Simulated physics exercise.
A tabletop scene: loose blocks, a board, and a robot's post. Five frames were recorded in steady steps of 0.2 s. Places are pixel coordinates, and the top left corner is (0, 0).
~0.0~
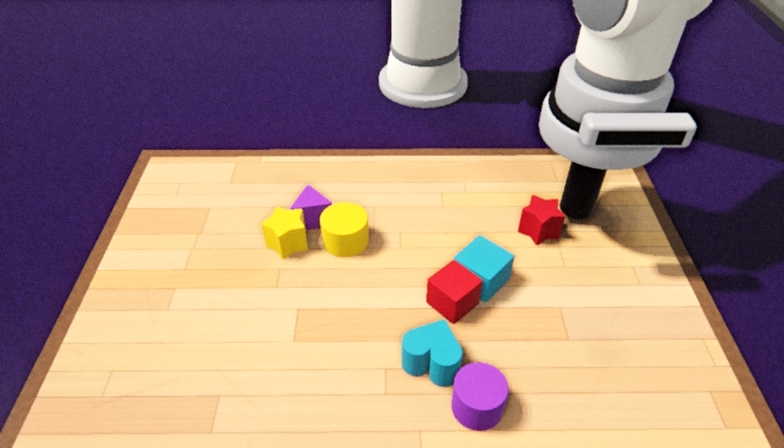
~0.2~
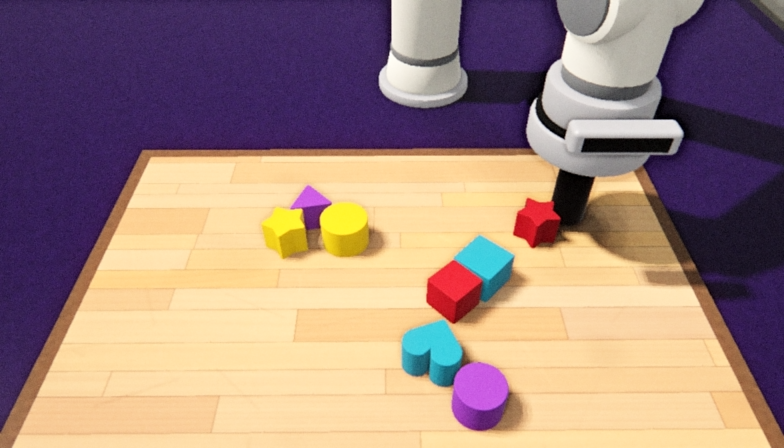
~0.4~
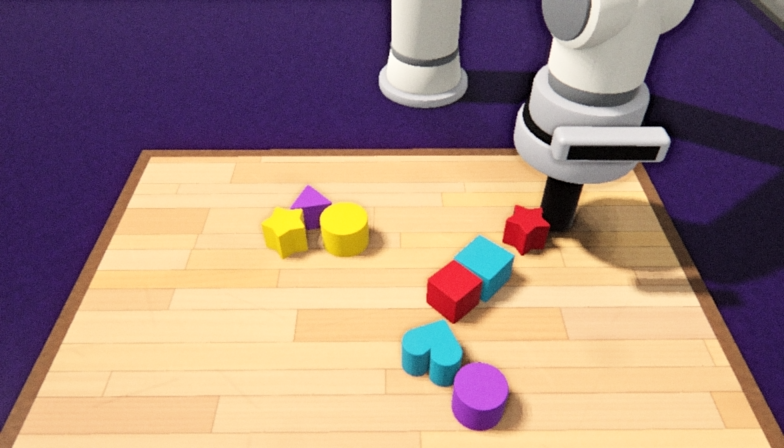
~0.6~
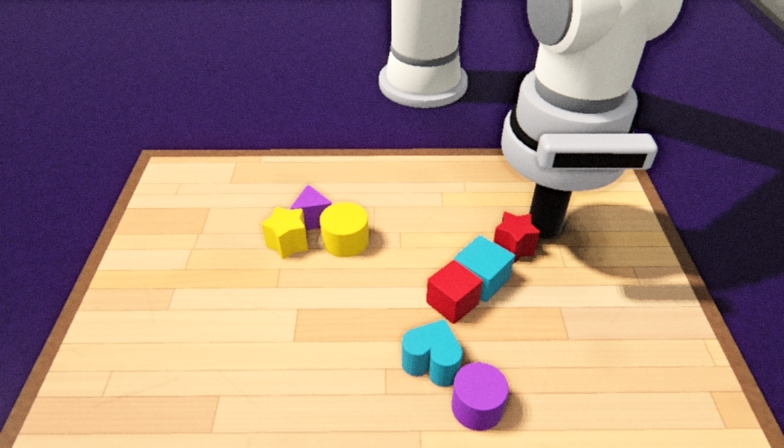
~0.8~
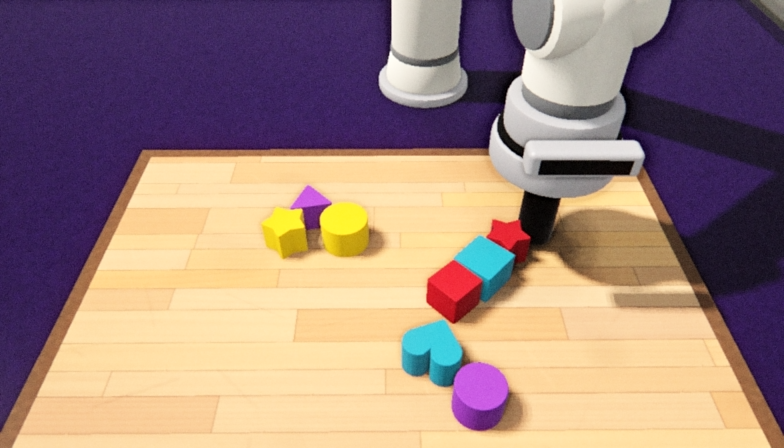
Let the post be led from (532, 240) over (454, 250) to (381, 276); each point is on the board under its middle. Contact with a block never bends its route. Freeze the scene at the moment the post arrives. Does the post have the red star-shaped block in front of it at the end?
I believe so.
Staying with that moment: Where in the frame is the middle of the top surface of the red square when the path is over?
Roughly at (438, 334).
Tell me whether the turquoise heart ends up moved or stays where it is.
It leaves its spot.
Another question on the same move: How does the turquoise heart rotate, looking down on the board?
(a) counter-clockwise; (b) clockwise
b (clockwise)
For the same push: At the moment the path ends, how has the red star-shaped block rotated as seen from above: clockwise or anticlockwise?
It goes anticlockwise.
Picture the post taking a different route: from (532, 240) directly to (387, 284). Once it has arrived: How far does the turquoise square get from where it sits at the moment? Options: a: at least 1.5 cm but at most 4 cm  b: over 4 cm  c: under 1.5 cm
Choice b: Over 4 cm.
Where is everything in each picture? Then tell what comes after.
The first frame shows post tip (576, 208); block tops, turquoise heart (434, 342); red square (455, 279); turquoise square (485, 256); red star-shaped block (544, 208).
The second frame shows post (565, 215); red star-shaped block (539, 210).
The third frame shows post (554, 221); red star-shaped block (528, 217).
The fourth frame shows post (544, 227); red star-shaped block (518, 225).
The fifth frame shows post (533, 233); turquoise heart (434, 342); red square (455, 279); turquoise square (485, 256); red star-shaped block (508, 232).
The first path, step by step. One third of the way, post (480, 240); red square (445, 303), turned 35° anticlockwise; turquoise square (455, 270), turned 30° anticlockwise; red star-shaped block (459, 239), turned 25° anticlockwise.
Two thirds of the way, post (429, 248); turquoise heart (431, 361), turned 15° clockwise; red square (439, 321), turned 55° anticlockwise; turquoise square (433, 285), turned 55° anticlockwise; red star-shaped block (411, 255), turned 55° anticlockwise.
At the end, post (381, 269); turquoise heart (436, 381), turned 25° clockwise; red square (438, 334), turned 80° anticlockwise; turquoise square (414, 301), turned 75° anticlockwise; red star-shaped block (371, 285), turned 90° anticlockwise.
